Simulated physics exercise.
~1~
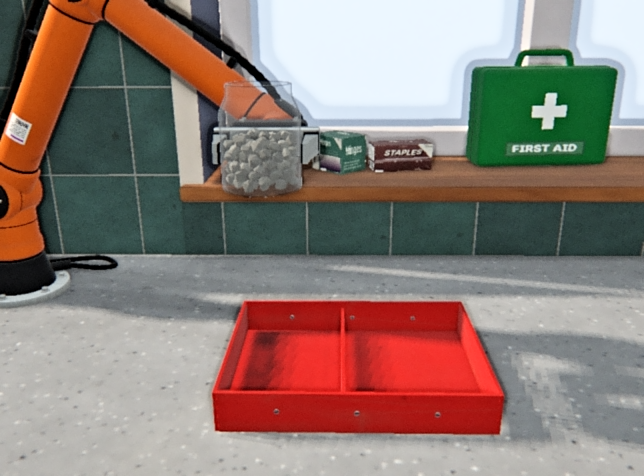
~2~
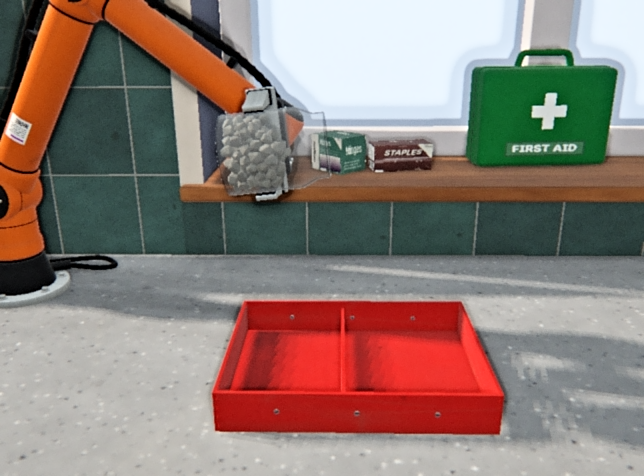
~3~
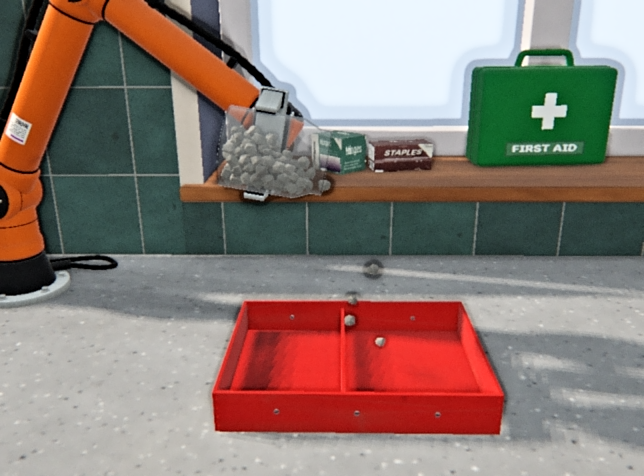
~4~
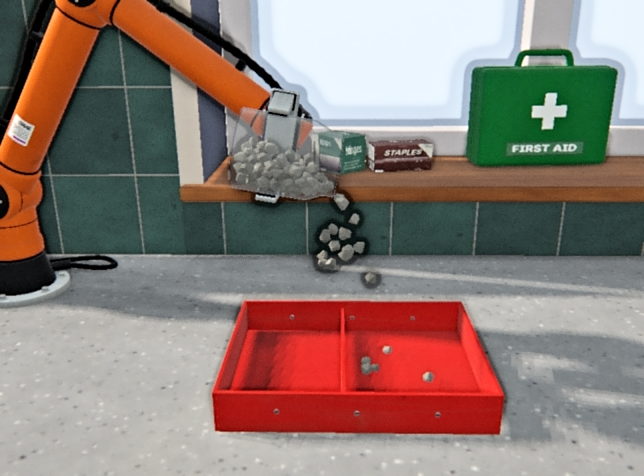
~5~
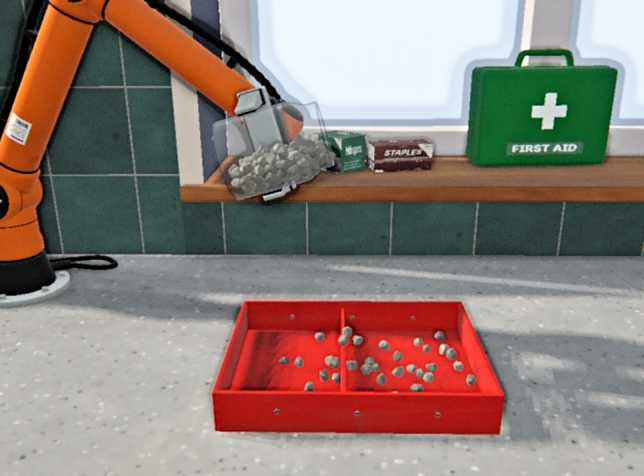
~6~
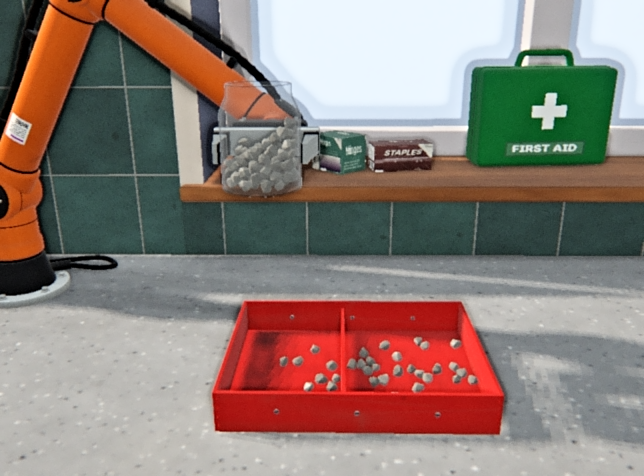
At the start, an orange robot arm holds a clear jar of small grey pebbles upright beside a windowsill, with a red divided tray on the speckled table top below. The arm tips the jar onto its side towards the right, and the pebbles shift inside it. A few pebbles drop into the tray, then a small cluster tumbles from the mouth. They scatter mostly in the right part, with several in the left part. The arm then swings the jar back upright, still holding most of the pebbles, while a small share lies spread across the tray.
